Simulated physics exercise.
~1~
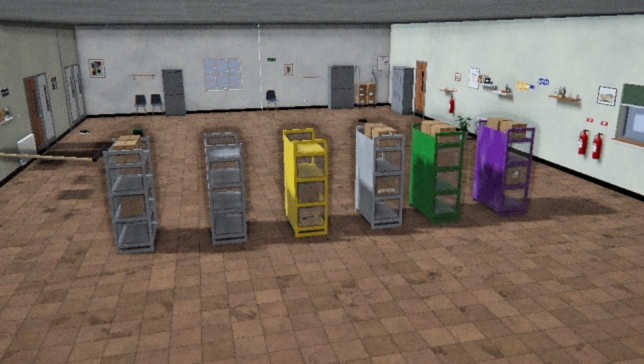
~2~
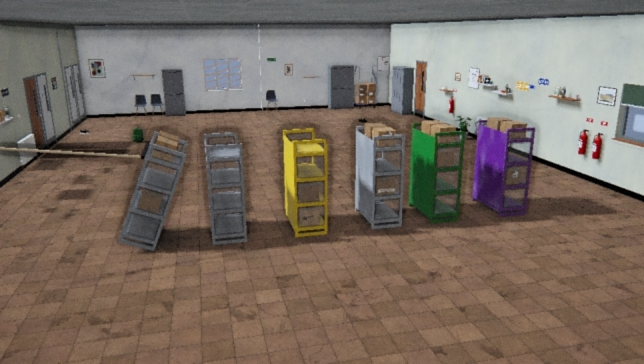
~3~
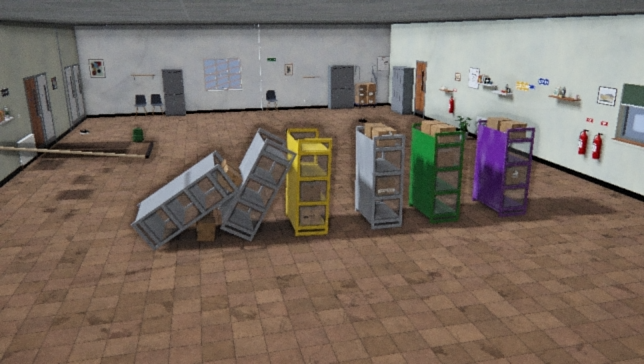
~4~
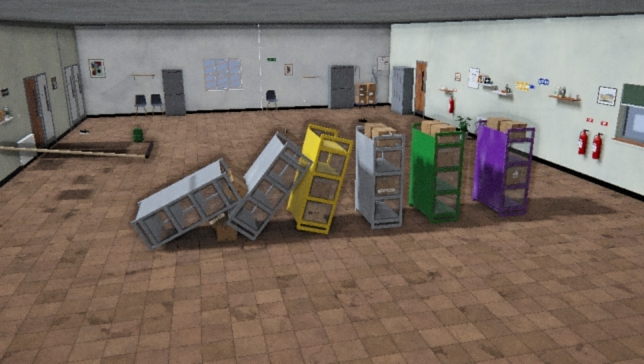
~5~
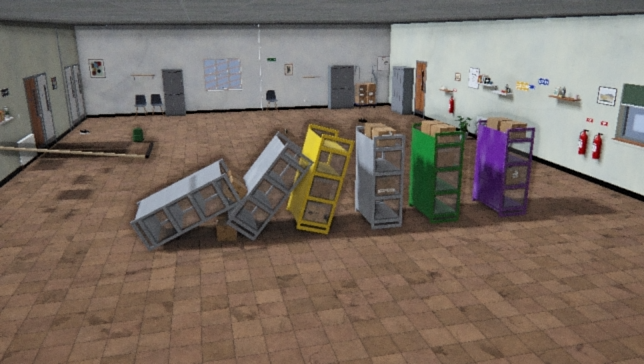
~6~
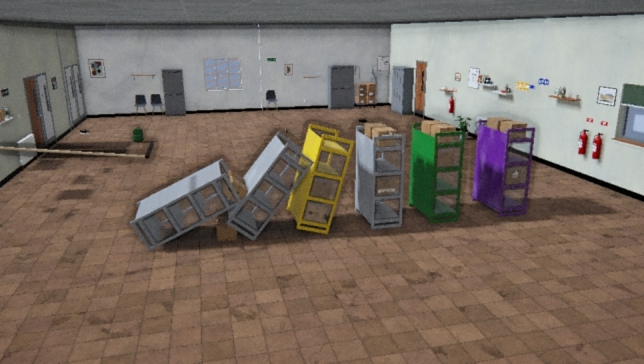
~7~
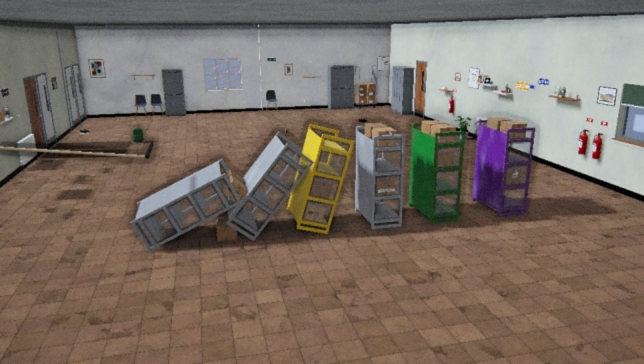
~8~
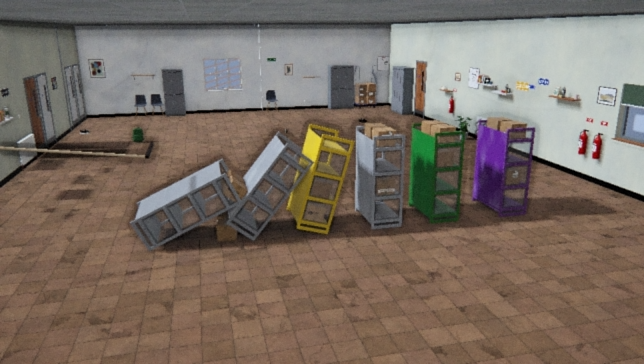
At first, six upright racks stand in a row across a tiled room, with a pole reaching in from the left toward the nearest gray one. The pole moves right, and the first rack tips to the right. It falls against the second gray rack, which leans over in turn, while a box shows on the floor beneath them. The second then tilts the yellow rack, which leans toward the next gray one. There the movement stops, with three racks slanted against one another and the gray, green and purple racks on the right still standing.
